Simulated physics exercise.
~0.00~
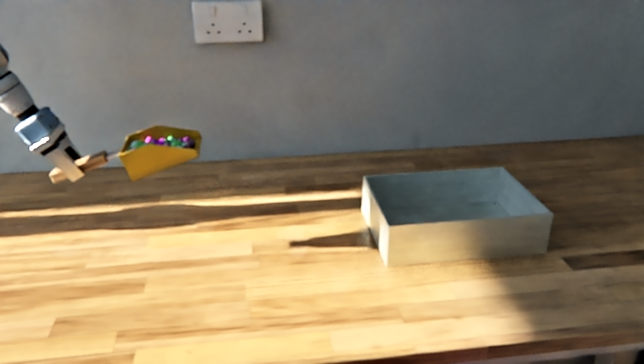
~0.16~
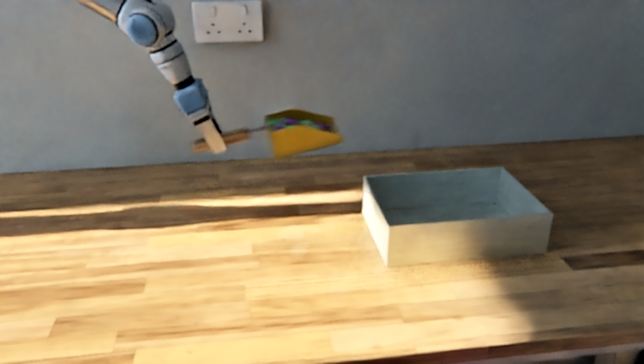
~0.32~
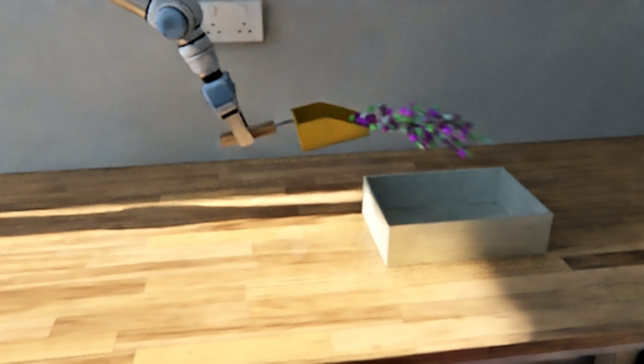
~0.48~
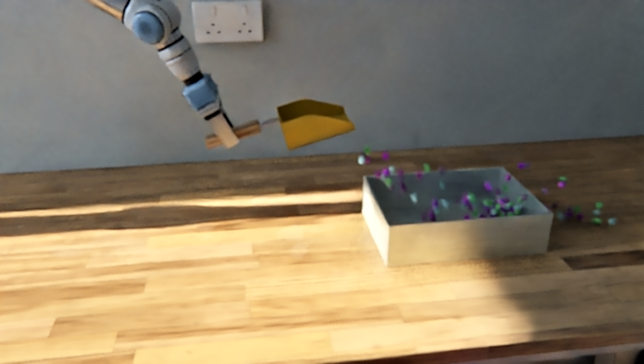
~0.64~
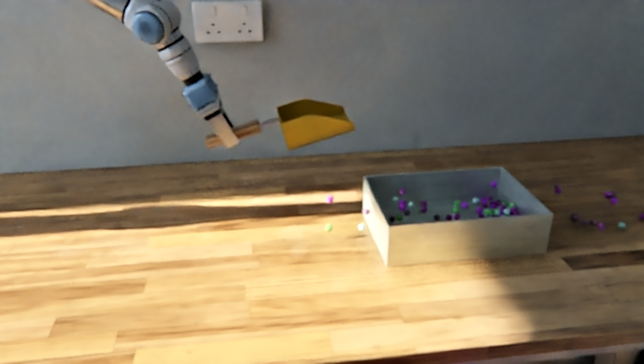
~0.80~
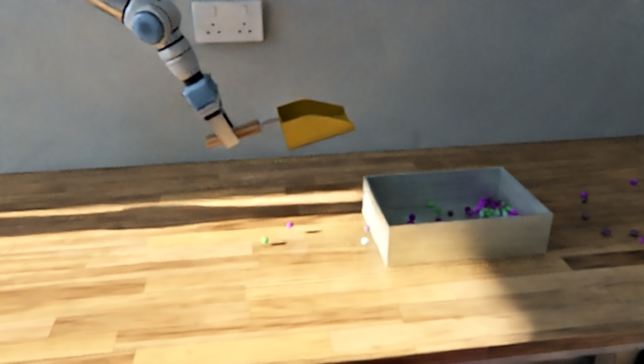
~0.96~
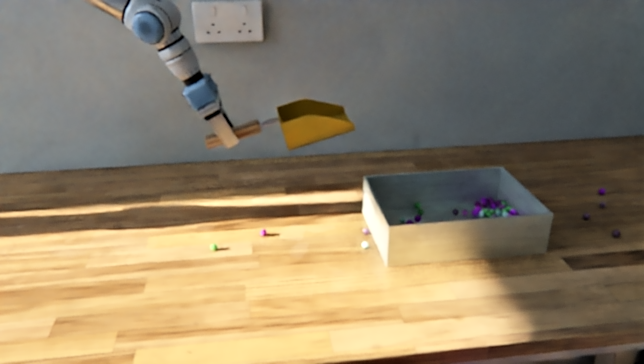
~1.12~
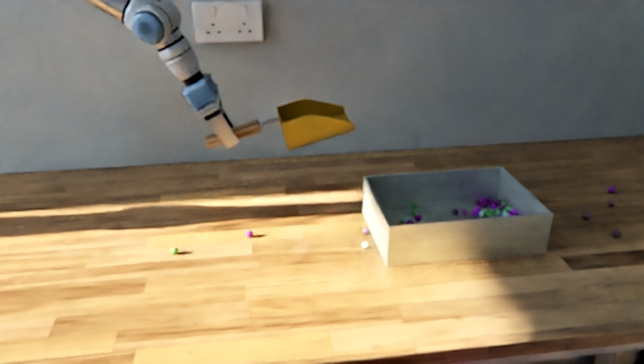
To begin with, a robot arm holds a yellow scoop heaped with small purple and green round sweets above a wooden table, to the left of an open pale box. The arm swings the scoop to the right, then stops and draws back slightly. The sweets fly off the front of the scoop in a loose cluster toward the box. Most drop inside, while some scatter and bounce past its sides. The strays roll across the table to the left and right. Finally, the empty scoop hangs still, with most sweets in the box and several on the table.
